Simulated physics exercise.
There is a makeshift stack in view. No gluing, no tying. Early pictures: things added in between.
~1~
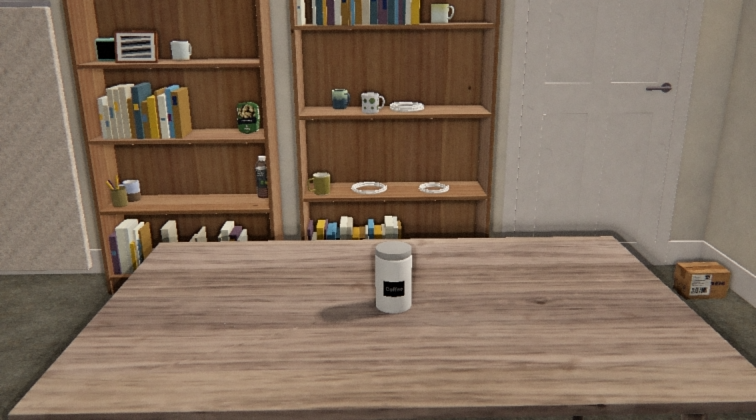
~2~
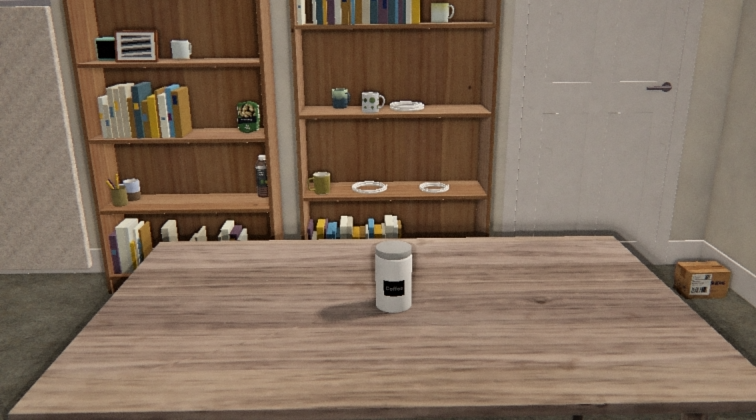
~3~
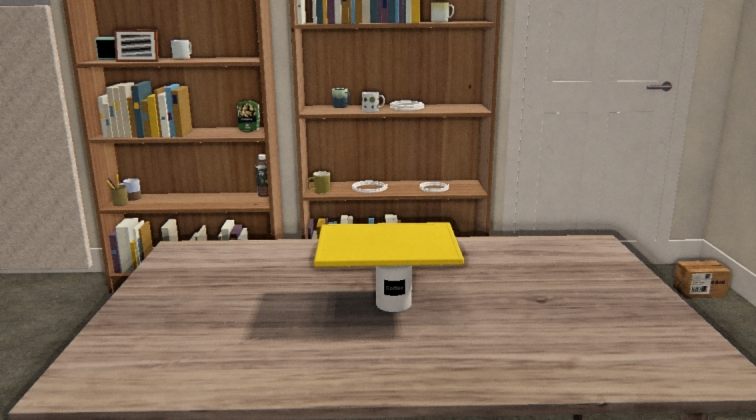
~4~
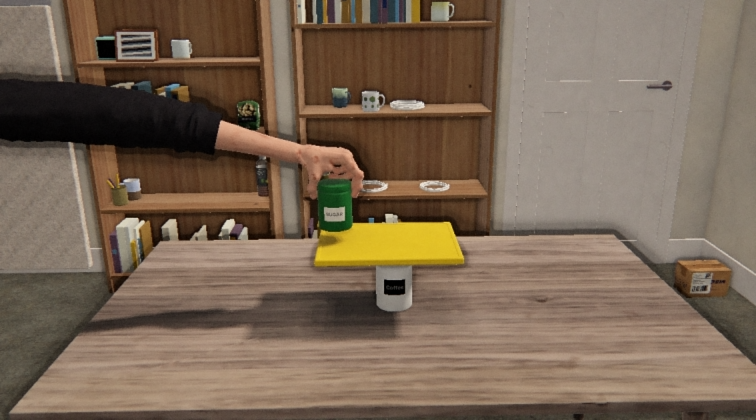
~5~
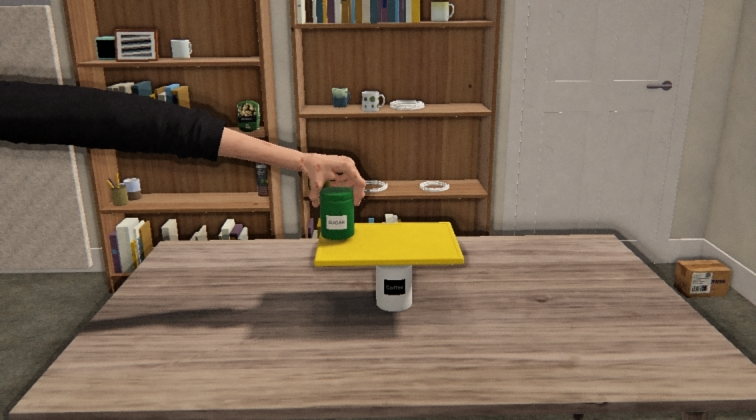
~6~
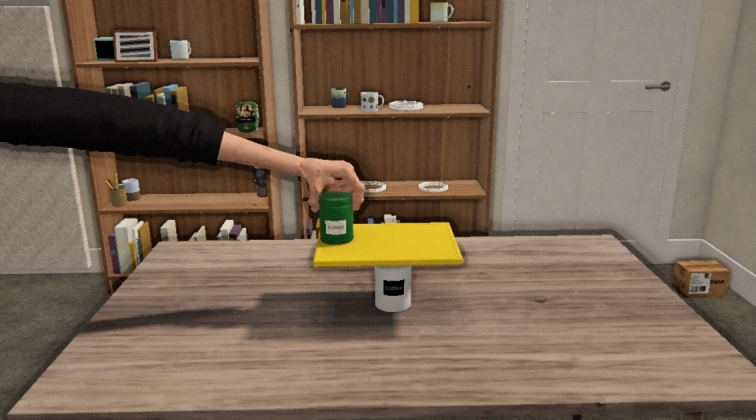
A yellow lid appeared on top of the white jar standing on the wooden table, and then a hand reached in from the left and lowered a green jar onto the lid's left side.
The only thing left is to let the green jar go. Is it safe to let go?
Doesn't stay put.
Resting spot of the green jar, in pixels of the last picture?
Look near (292, 287) in the final picture.
Then, 0.40 s on from there, green jar now fallen; yellow lid turned 60° from how it was put.
Then, 0.50 s on from there, yellow lid on its side.
Then, 1.00 s on from there, yellow lid turned 57° from how it was put.
In the end, fallen, green jar and yellow lid; white jar unmoved. At the end, from the last picture's camera, green jar near (292, 287). The stack loses its balance.
